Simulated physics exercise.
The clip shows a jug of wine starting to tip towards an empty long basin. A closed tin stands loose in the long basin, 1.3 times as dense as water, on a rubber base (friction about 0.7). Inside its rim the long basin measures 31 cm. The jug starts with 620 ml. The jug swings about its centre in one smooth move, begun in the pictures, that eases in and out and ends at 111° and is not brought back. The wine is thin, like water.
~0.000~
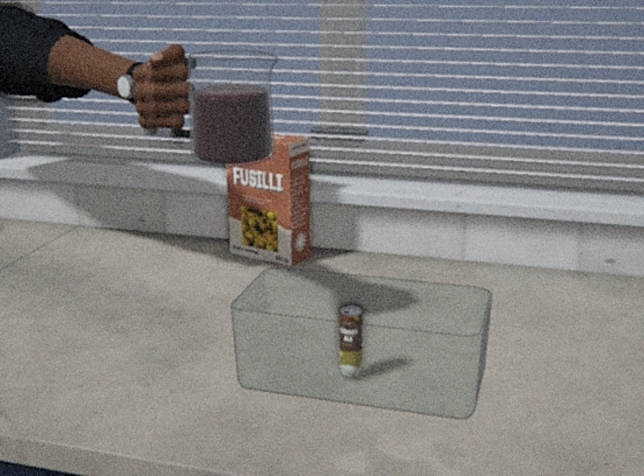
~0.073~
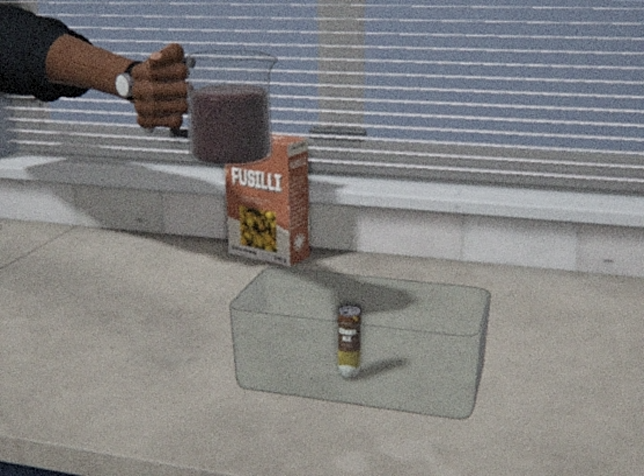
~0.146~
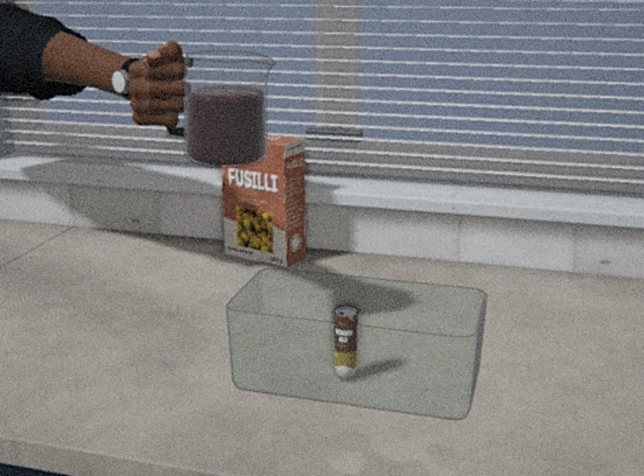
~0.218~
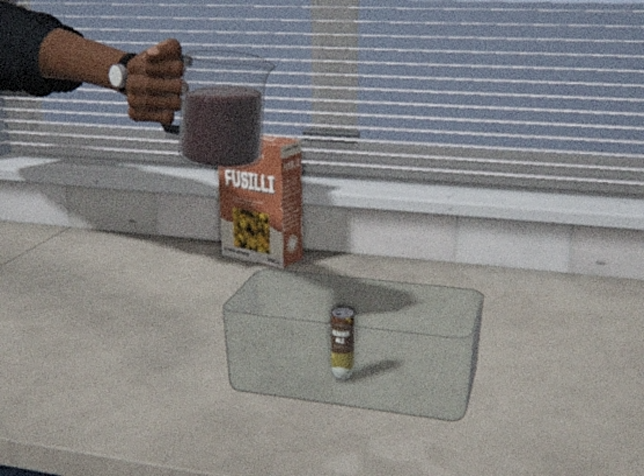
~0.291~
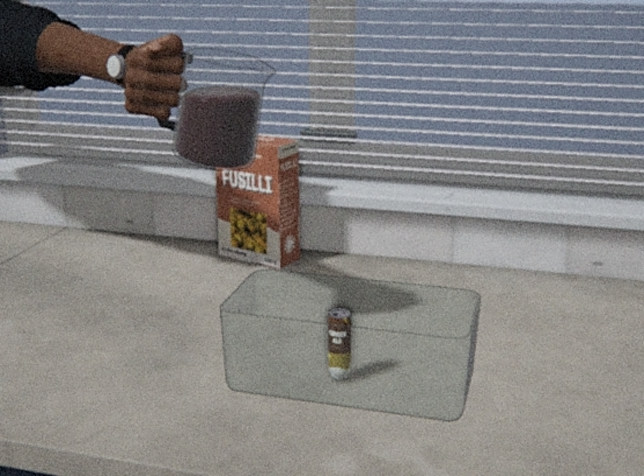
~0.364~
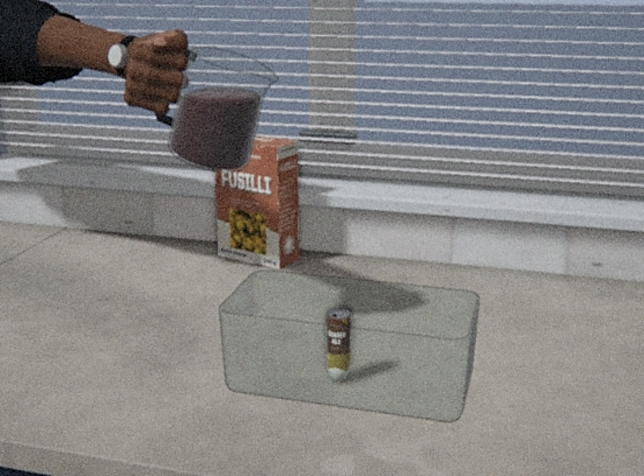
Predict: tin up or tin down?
It keeps standing.
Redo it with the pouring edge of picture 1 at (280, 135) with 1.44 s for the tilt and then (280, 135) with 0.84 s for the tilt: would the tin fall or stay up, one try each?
First it goes over; then it topples.
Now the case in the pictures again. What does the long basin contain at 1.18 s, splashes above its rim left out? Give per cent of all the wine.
About 36 per cent.
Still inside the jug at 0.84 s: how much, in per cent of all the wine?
Some 92 per cent.
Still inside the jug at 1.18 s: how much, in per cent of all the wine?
About 34 per cent.
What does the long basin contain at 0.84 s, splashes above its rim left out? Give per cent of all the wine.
Some 0 per cent.
Then, 0.84 s in, the tilt is 70° and 91 per cent is still to pour; the tin stands where it began.
Then, 1.18 s in, the tilt is 103° and 33 per cent is still to pour; the tin stands where it began.
Then, 1.55 s in, the tilt is 111° and 2 per cent is still to pour; the tin stands where it began.
Then, 1.94 s in, the tilt is 111° and 0 per cent is still to pour; the tin stands 1 cm from where it began.
Finally, the tin stands 1 cm from where it began.
